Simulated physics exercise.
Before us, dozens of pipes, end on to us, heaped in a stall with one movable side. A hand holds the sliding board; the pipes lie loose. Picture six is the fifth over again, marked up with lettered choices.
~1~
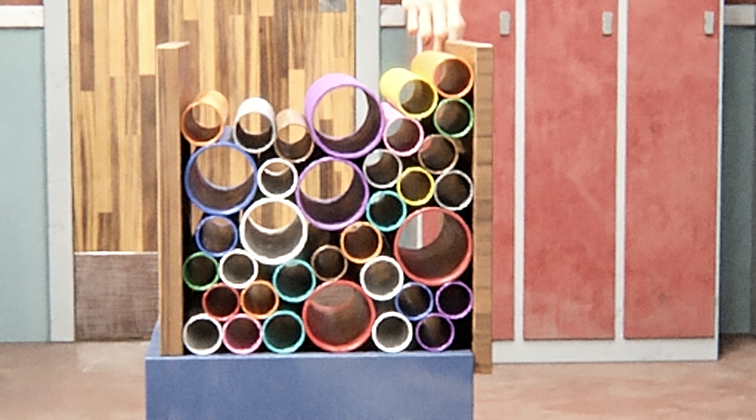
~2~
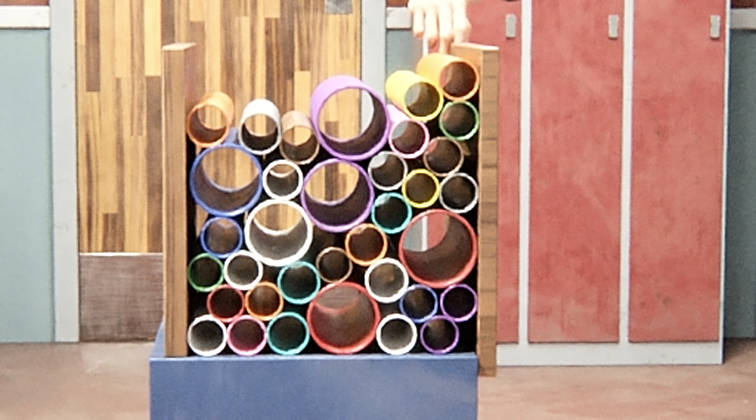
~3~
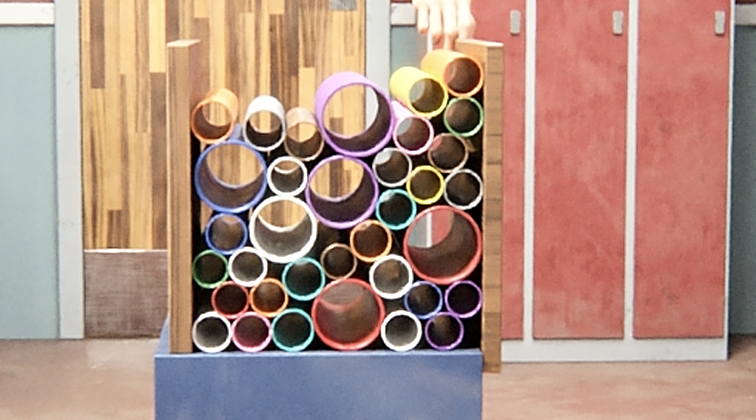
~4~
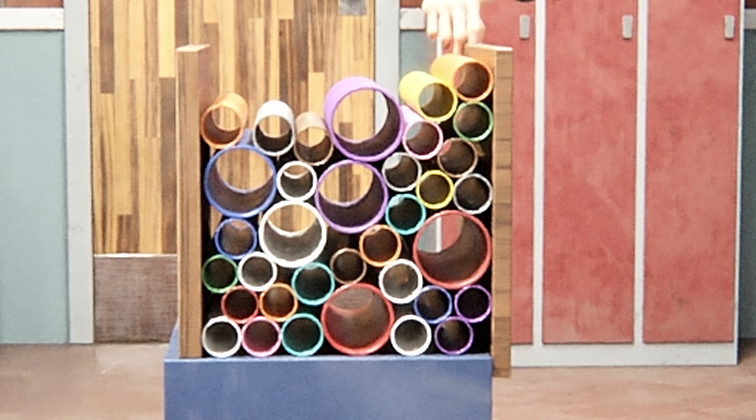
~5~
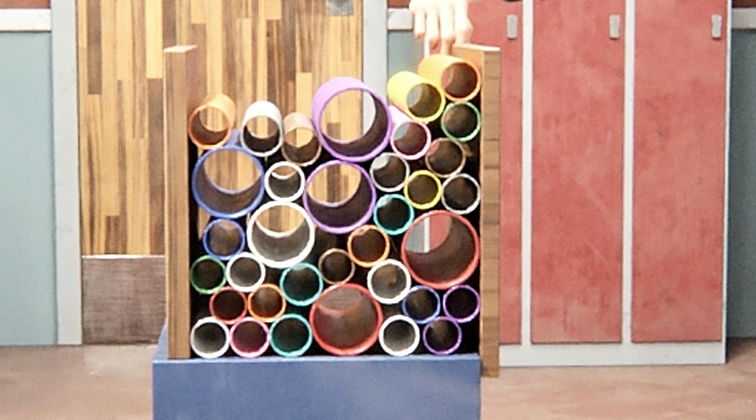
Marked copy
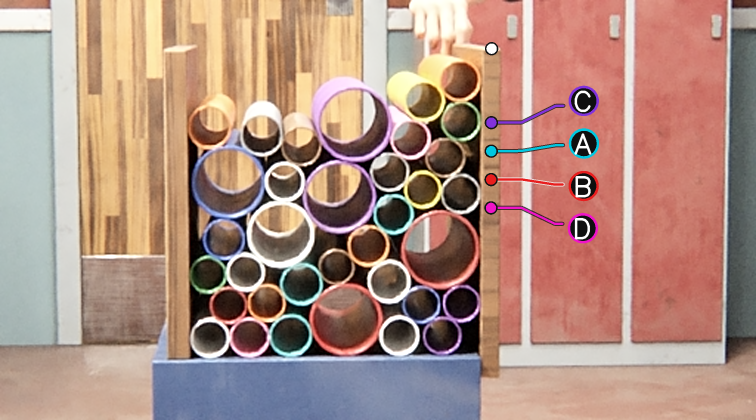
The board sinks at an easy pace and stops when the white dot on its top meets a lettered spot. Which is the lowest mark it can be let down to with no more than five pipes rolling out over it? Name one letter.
Slide it to D.
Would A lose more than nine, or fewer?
It loses fewer than nine.
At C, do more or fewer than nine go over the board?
Fewer than nine.
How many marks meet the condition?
The number is four.
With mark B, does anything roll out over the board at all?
Yes.
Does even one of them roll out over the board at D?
Yes, at D.
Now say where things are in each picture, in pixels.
A white pipe (203, 335); a purple pipe (435, 333); a white pipe (382, 278), in the first frame.
A white pipe (387, 280); an orange pipe (366, 245), in the second frame.
A turquoise pipe (396, 209); a brown pipe (448, 153), in the third frame.
A brown pipe (314, 146); side board (483, 197), in the fourth frame.
A white pipe (210, 338); a purple pipe (442, 336); a white pipe (389, 282), in the fifth frame.
On the marked copy, A at (491, 151); B at (491, 180); C at (491, 123); D at (491, 208); the white dot at (492, 49).
Following D. Soon after the start, top of the board (481, 120).
Later, top of the board (481, 199).
In the end, top of the board (481, 207), four out over the board.
As for the rest, A two out over the board; B three out over the board; C one out over the board.
